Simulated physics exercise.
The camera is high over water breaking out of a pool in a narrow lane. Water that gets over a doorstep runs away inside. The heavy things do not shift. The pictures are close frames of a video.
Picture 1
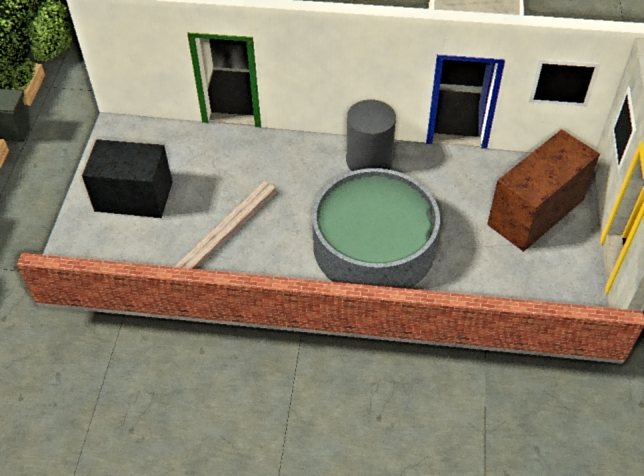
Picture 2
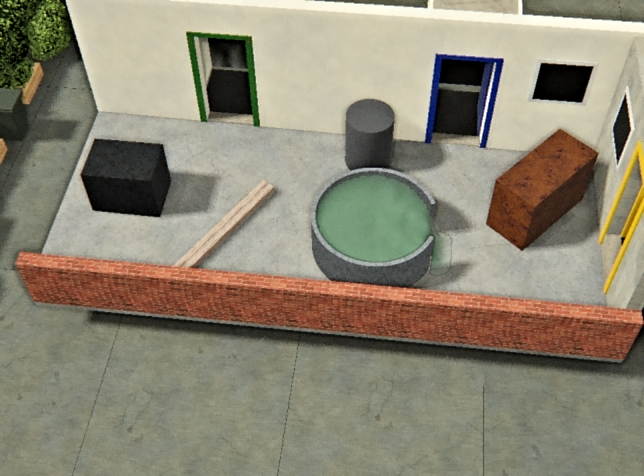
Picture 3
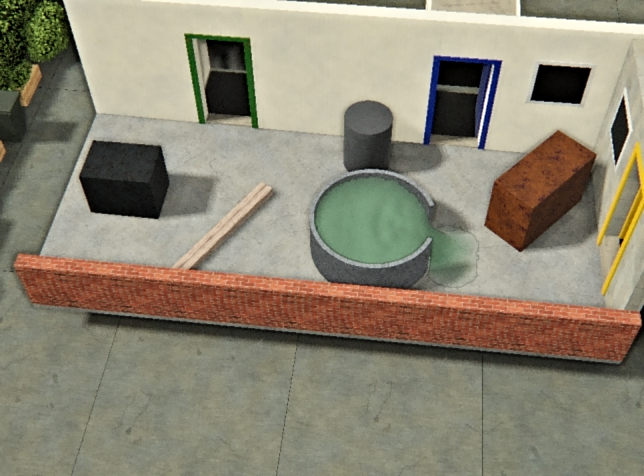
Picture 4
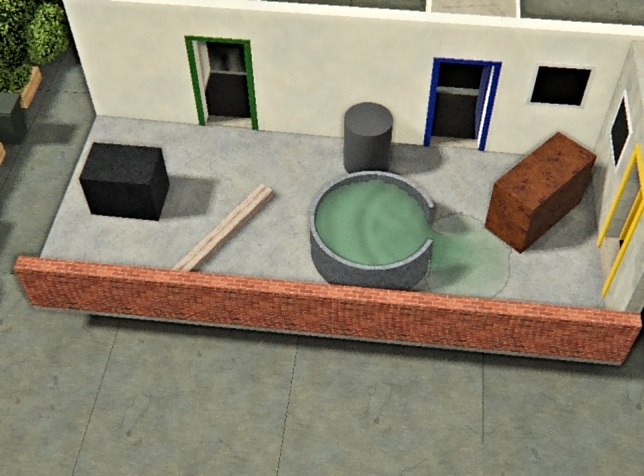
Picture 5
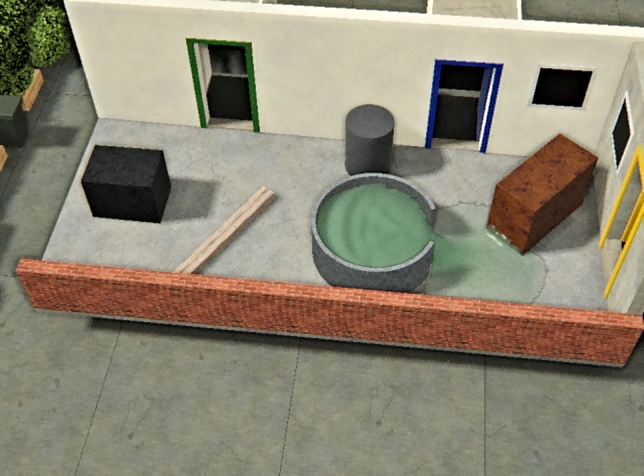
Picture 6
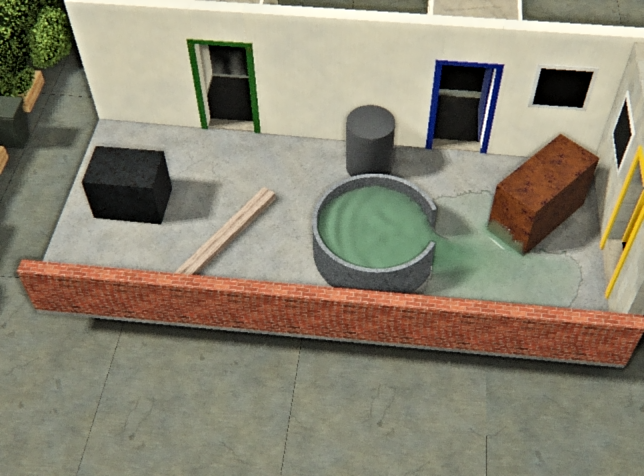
Round grey pool of green water opening at its right side, water pouring out and spreading across the floor around a rusty block.
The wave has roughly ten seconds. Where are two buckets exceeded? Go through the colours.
The green door admits no more than that; the blue door lets in a lot; the yellow door admits no more than that.
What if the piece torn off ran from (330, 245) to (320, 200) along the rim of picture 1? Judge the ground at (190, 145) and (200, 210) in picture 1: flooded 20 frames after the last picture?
In turn: Under water, covered.
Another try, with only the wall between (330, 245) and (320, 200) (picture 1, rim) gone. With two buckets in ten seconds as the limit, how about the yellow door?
My reading: The yellow door holds.
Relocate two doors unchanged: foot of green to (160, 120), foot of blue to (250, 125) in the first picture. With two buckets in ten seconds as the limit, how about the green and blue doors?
The green one stays under; the blue one stays under.
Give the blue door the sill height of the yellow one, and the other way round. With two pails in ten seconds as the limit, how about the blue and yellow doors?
One by one: Blue stays under; yellow takes more.
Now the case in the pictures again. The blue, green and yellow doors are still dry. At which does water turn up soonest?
That is the yellow one.
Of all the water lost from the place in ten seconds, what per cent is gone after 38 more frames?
Some 45 per cent.
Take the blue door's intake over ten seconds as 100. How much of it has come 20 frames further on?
About 15 per cent.
A moment on, water covers 20 % of the floor; the green door not reached, the blue door not reached, the yellow door wet at the sill, nothing in.
Next, water covers 30 % of the floor; the green door not reached, the blue door wet at the sill, nothing in, the yellow door wet at the sill, nothing in.
Then, water covers 35 % of the floor; the green door not reached, the blue door under two buckets in, the yellow door wet at the sill, nothing in.
Later, water covers 45 % of the floor; the green door not reached, the blue door over two buckets in, the yellow door wet at the sill, nothing in.
In the end, water covers 70 % of the floor; the green door wet at the sill, nothing in, the blue door far over two buckets in, the yellow door wet at the sill, nothing in.
